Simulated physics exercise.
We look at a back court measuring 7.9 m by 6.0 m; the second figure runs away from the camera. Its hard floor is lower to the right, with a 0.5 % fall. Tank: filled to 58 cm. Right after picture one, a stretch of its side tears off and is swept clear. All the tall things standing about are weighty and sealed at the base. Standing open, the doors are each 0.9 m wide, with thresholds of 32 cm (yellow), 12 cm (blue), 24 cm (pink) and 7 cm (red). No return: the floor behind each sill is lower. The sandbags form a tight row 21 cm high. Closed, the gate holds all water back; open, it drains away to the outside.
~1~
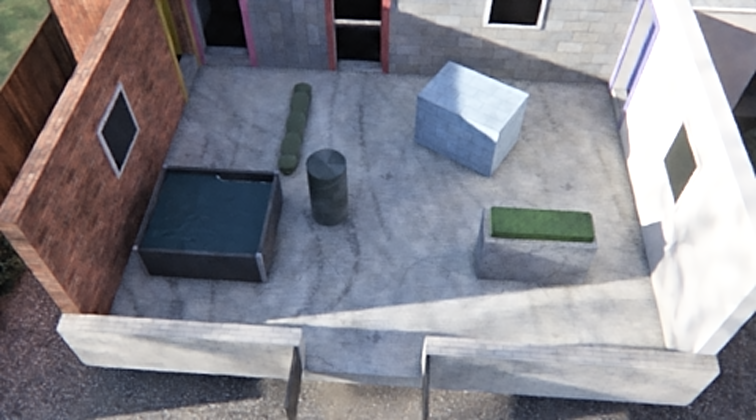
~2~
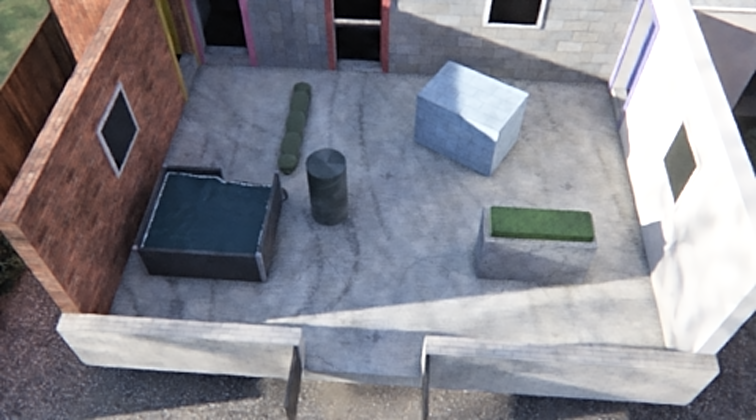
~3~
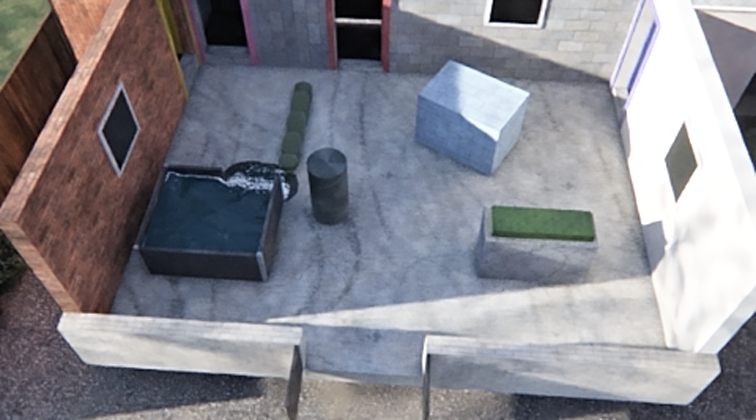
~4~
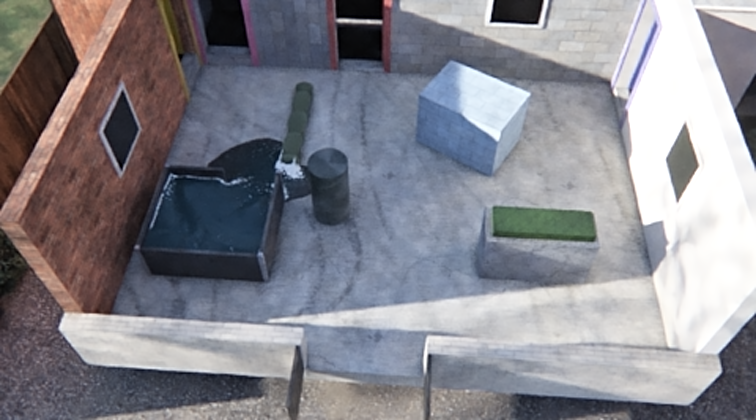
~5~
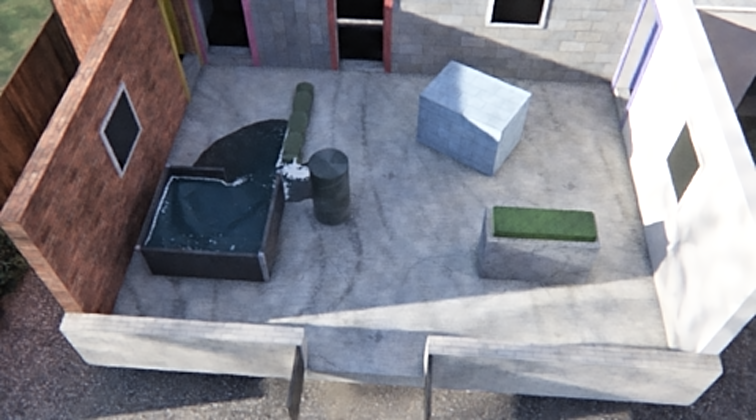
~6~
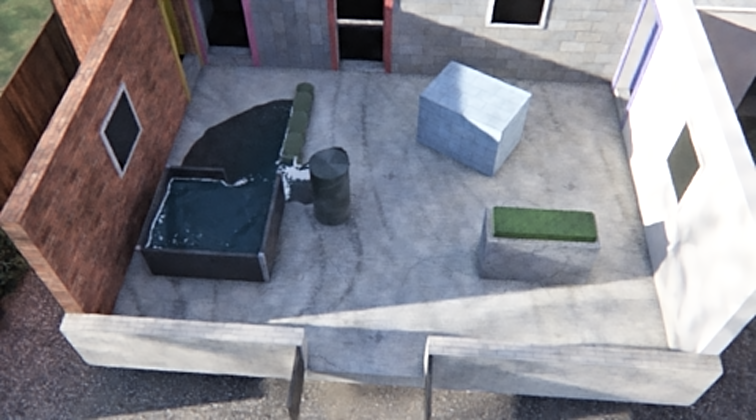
Dark water pours from the tank's far side and spreads across the grey courtyard floor.
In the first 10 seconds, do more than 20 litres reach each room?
At the yellow door the limit will not be crossed. At the blue door the limit will not be crossed. At the pink door the limit will not be crossed. At the red door the limit will not be crossed.
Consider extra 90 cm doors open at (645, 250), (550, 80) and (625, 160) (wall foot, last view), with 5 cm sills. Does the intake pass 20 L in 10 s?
Per doorway, in order: Insufficient / insufficient / insufficient.
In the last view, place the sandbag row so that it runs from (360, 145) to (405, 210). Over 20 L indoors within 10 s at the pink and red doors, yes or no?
Note - pink: Limit held; red: Limit exceeded.
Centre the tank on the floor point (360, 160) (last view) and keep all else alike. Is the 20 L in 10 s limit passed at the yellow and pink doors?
Yellow gets no more than that, pink gets no more than that.
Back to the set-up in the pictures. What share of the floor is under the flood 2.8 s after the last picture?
35 %.
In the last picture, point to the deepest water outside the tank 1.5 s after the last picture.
About (211, 69).
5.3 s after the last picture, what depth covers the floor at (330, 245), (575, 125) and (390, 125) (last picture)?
Taking the spots in order: 0 cm, 1 cm, 5 cm.
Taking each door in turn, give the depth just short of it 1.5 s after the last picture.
Centimetres: Yellow 24 / blue 0 / pink 27 / red 3.
Then, 0.7 s after the last picture water covers 20 % of the floor and is deepest (26 cm) near (268, 188); yellow door not reached, blue door not reached, pink door 5 cm at the sill, 0 L in, red door not reached.
Then, 1.5 s after the last picture water covers 30 % of the floor and is deepest (34 cm) near (211, 69); yellow door 24 cm at the sill, 0 L in, blue door not reached, pink door 27 cm at the sill, 0 L in, red door 3 cm at the sill, 0 L in.
Then, 2.8 s after the last picture water covers 35 % of the floor and is deepest (19 cm) near (270, 92); yellow door 16 cm at the sill, 1 L in, blue door not reached, pink door 16 cm at the sill, 6 L in, red door 3 cm at the sill, 0 L in.
Then, 5.3 s after the last picture water covers 55 % of the floor and is deepest (14 cm) near (206, 82); yellow door 13 cm at the sill, 1 L in, blue door 6 cm at the sill, 0 L in, pink door 13 cm at the sill, 6 L in, red door 4 cm at the sill, 0 L in.
Then, 9.3 s after the last picture water covers 75 % of the floor and is deepest (8 cm) near (171, 183); yellow door 6 cm at the sill, 1 L in, blue door 5 cm at the sill, 0 L in, pink door 6 cm at the sill, 6 L in, red door 3 cm at the sill, 0 L in.
